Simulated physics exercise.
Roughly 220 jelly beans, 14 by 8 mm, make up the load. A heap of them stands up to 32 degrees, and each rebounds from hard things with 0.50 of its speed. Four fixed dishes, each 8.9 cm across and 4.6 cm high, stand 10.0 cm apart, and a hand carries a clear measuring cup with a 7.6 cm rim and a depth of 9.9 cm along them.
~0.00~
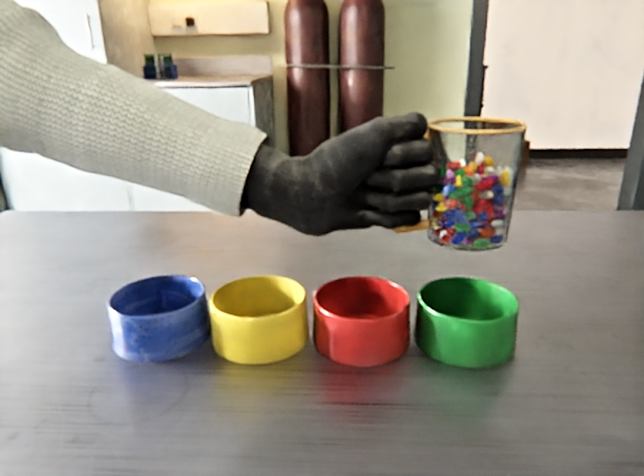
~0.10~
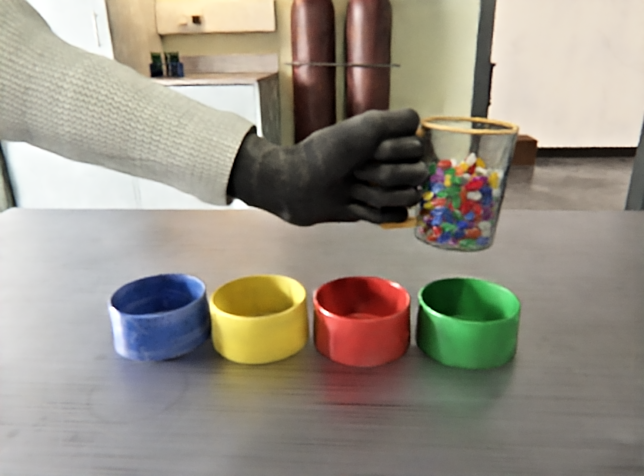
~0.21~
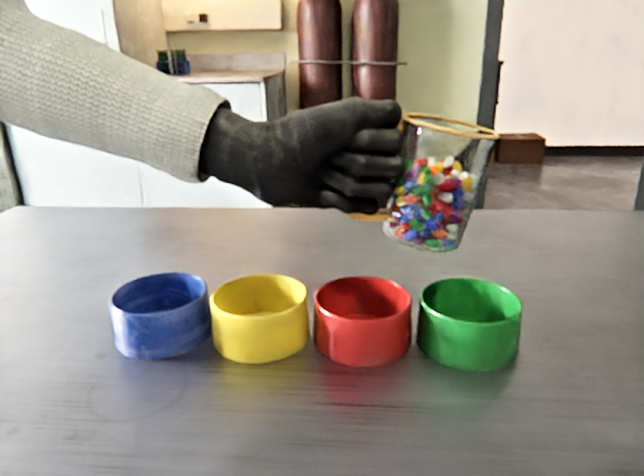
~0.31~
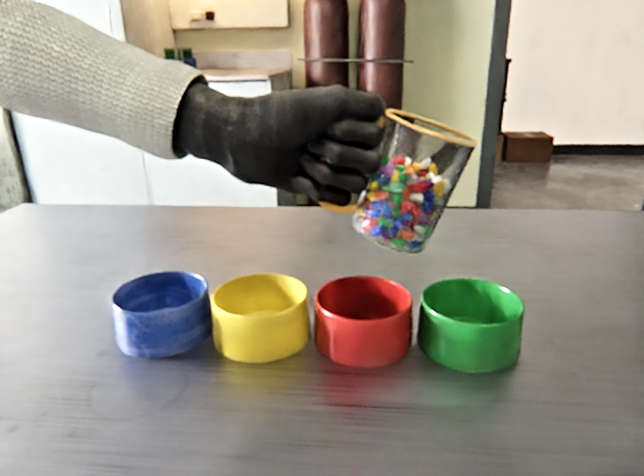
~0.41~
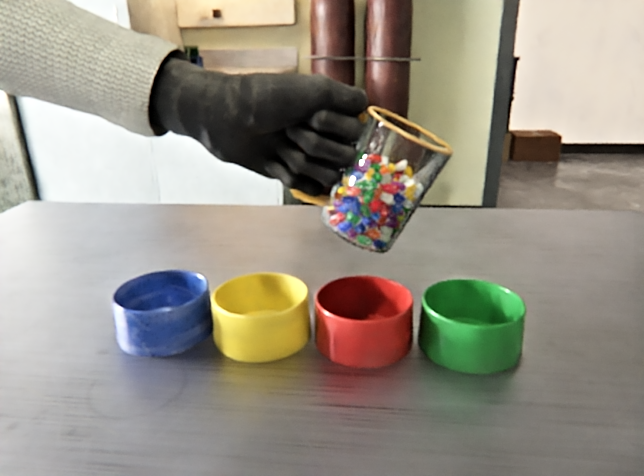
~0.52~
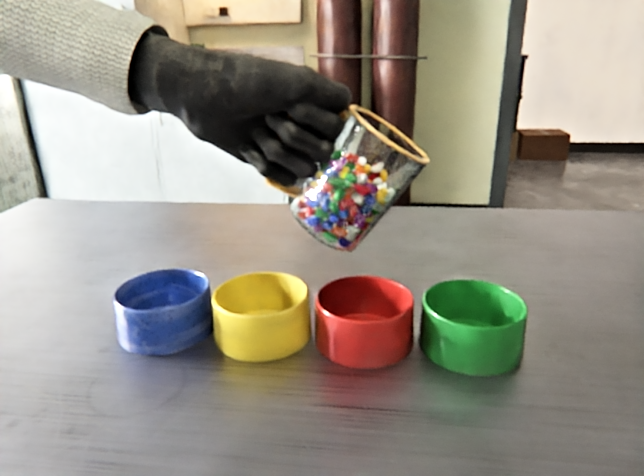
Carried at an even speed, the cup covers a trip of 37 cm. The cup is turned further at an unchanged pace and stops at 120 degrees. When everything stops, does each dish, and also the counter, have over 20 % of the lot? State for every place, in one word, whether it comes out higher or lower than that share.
Red dish: Lower, blue dish: Higher, green dish: Lower, yellow dish: Lower, counter: Lower.
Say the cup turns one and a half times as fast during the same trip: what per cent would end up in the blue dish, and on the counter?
In the blue dish 10; on the counter 10.
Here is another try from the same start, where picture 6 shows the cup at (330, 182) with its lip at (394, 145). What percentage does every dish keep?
Dish by dish: Red 0 per cent, blue 100 per cent, green 0 per cent, yellow 0 per cent.
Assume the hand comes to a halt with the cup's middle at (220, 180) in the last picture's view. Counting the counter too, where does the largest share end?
Result: Largest portion at yellow.
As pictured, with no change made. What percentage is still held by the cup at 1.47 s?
Close to 95 % of the load.
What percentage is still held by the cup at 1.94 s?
Around 20 in a hundred.
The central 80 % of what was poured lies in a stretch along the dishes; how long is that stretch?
Roughly 5 centimetres.
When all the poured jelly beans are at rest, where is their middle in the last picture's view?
Roughly pixel (163, 306).
Then, at 1.09 s, tilt 77 degrees; cup holds 100 %.
After 1.47 s, tilt 105 degrees; cup holds 95 %.
After 1.94 s, tilt 120 degrees; cup holds 20 %, blue 75 %.
By 2.5 s all is still; red 0 %, blue 100 %, green 0 %, yellow 0 %, counter 0 %.
